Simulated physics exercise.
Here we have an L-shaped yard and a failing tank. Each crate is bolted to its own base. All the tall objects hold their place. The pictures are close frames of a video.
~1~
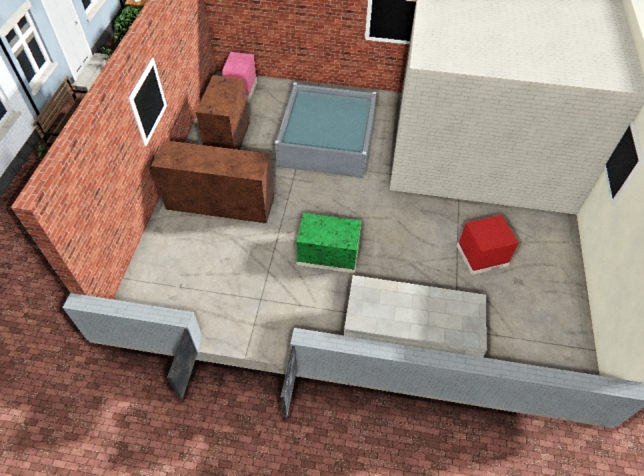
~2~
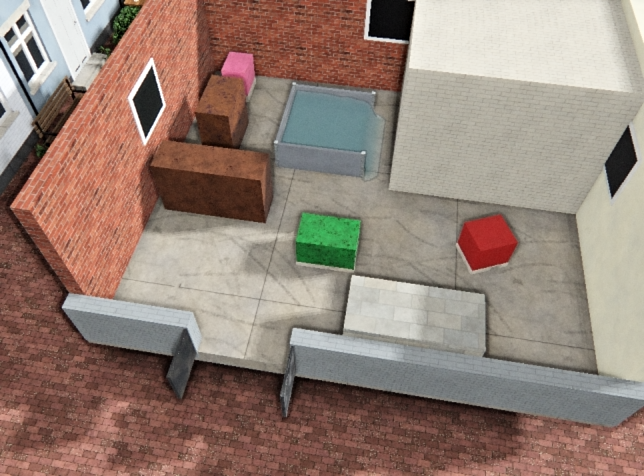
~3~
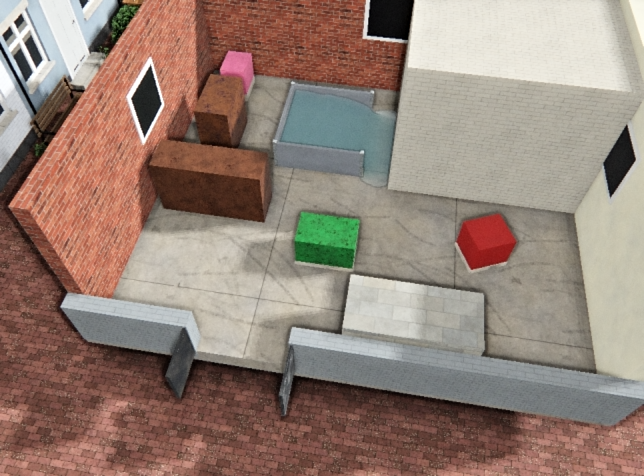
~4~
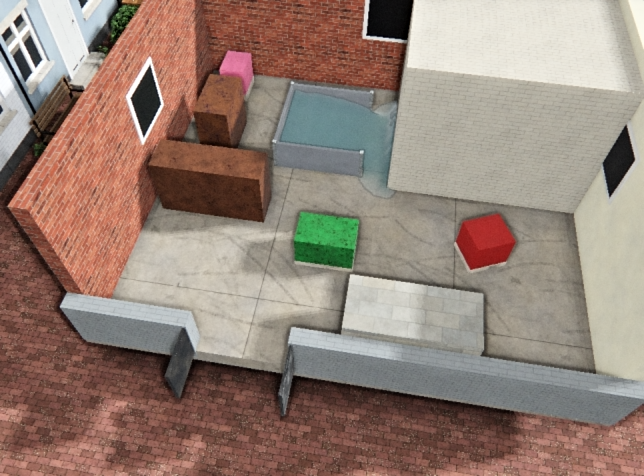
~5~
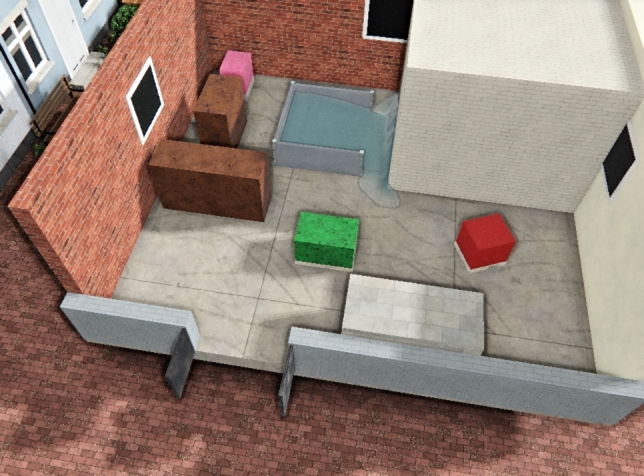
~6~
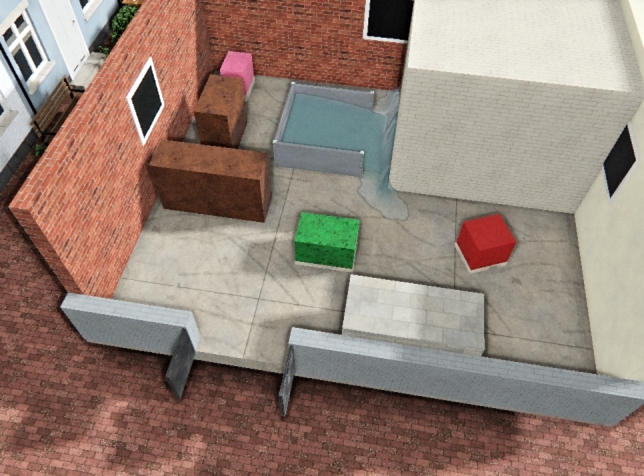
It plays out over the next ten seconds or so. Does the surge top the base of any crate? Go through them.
One by one: The red crate escapes dry; the pink crate is wetted; the green crate is wetted.
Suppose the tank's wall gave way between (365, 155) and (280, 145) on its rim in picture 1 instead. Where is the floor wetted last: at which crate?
Last comes the pink crate.
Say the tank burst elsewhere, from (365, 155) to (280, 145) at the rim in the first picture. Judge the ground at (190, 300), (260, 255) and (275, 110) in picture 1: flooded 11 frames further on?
In turn: Awash, wet, free of water.
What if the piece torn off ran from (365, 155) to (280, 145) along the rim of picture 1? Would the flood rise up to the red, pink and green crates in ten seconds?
The red one ends up wet, the pink one keeps dry, the green one is wetted.
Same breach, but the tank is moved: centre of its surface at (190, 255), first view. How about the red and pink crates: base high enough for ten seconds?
My reading: The red crate is soaked, the pink crate is spared.
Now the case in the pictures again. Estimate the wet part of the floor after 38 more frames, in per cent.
I make it 70 per cent.
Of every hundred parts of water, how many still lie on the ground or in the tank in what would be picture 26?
Near 100 in a hundred.
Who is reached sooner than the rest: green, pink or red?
It is the one in green.
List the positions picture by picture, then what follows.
The first frame shows still water in the water tank at (328, 121).
In the second frame, water pours out at (365, 138) and has run to (378, 117).
In the third frame, the front is at (389, 114), out from the gap at (364, 139).
In the fourth frame, the front is at (396, 105), out from the gap at (364, 139).
In the fifth frame, water pours out at (364, 139) and has run to (397, 95).
In the sixth frame, water pours out at (364, 140) and has run to (398, 92).
A moment on, water covers 15 % of the floor; the red crate not reached, the pink crate not reached, the green crate water round its plinth.
Next, water covers 30 % of the floor; the red crate water round its plinth, the pink crate water round its plinth, the green crate water round its plinth.
Then, water covers 45 % of the floor; the red crate water round its plinth, the pink crate water round its plinth, the green crate water round its plinth.
Later, water covers 70 % of the floor; the red crate water round its plinth, the pink crate water round its plinth, the green crate water round its plinth.
In the end, water covers 90 % of the floor; the red crate stayed above the water, the pink crate was topped, the green crate was topped.
